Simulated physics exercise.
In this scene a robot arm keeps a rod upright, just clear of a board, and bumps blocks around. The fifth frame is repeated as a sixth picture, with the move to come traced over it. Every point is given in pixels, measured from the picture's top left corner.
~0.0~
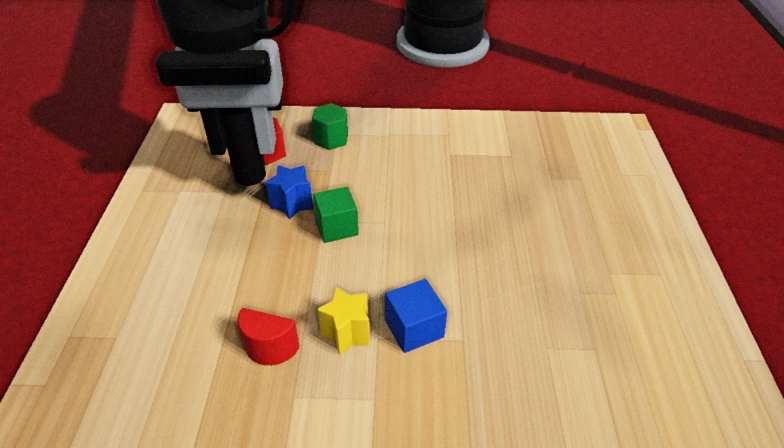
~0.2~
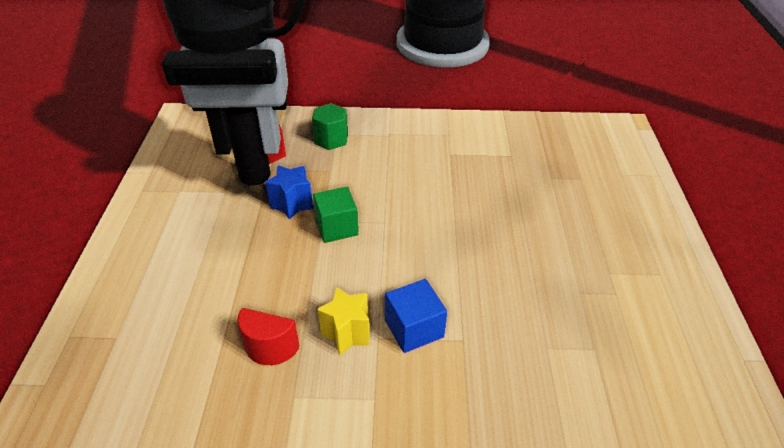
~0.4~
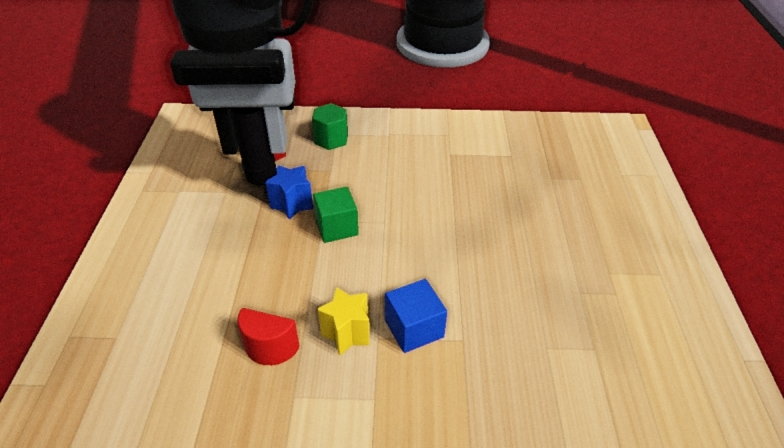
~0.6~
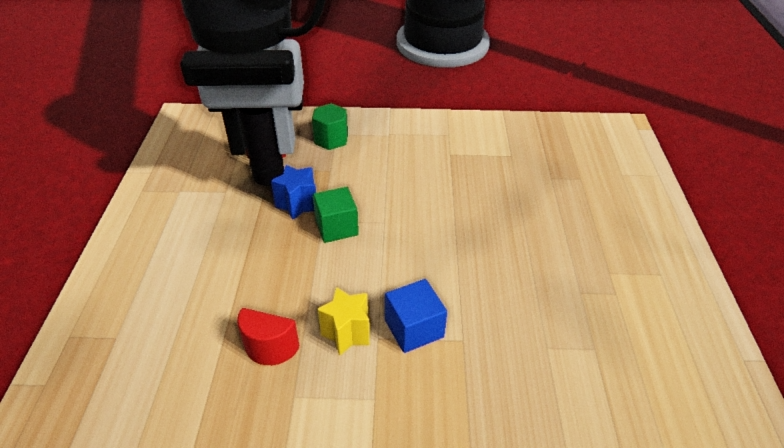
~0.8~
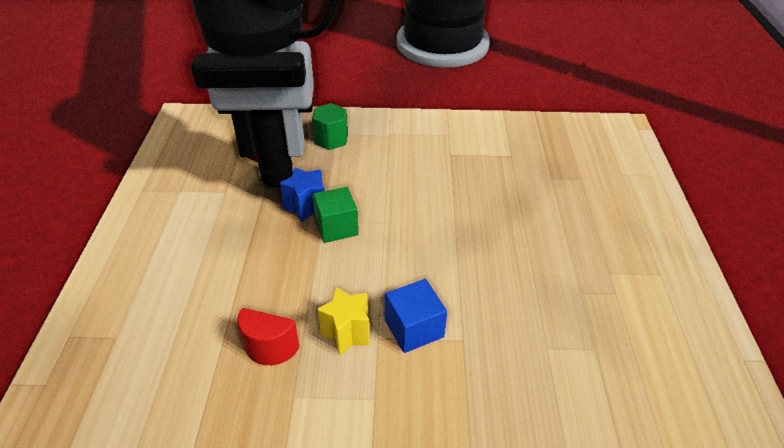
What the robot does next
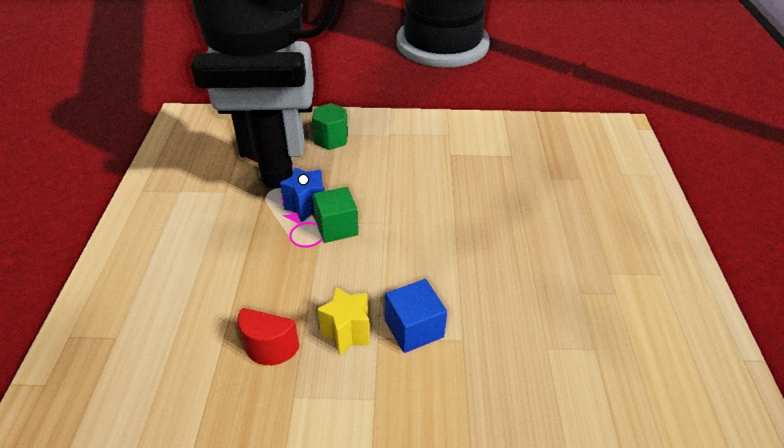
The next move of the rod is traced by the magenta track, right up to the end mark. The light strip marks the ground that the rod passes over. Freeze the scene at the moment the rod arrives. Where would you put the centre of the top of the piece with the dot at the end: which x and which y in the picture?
For the centre of its top, I'd go with (337, 206).
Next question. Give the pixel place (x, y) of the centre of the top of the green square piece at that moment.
At pixel (375, 214).
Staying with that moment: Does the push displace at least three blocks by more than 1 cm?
I believe not.
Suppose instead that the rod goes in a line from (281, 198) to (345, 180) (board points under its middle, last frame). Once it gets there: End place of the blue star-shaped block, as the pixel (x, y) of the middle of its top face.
Somewhere near (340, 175).
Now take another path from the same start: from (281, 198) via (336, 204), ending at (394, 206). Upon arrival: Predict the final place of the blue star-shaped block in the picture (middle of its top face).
When the path ends, it will be at (394, 200).
Path on the board, straight from (281, 198) to (307, 235); the dot is on the blue star-shaped block.
On the path given first. Halfway along, rod at (291, 197); blue star-shaped block at (321, 193), turned 15° anticlockwise; green square piece at (353, 208).
At the end, rod at (304, 216); red pentagonal block in place; blue star-shaped block at (337, 206), turned 30° anticlockwise; green square piece at (375, 214), turned 25° anticlockwise.
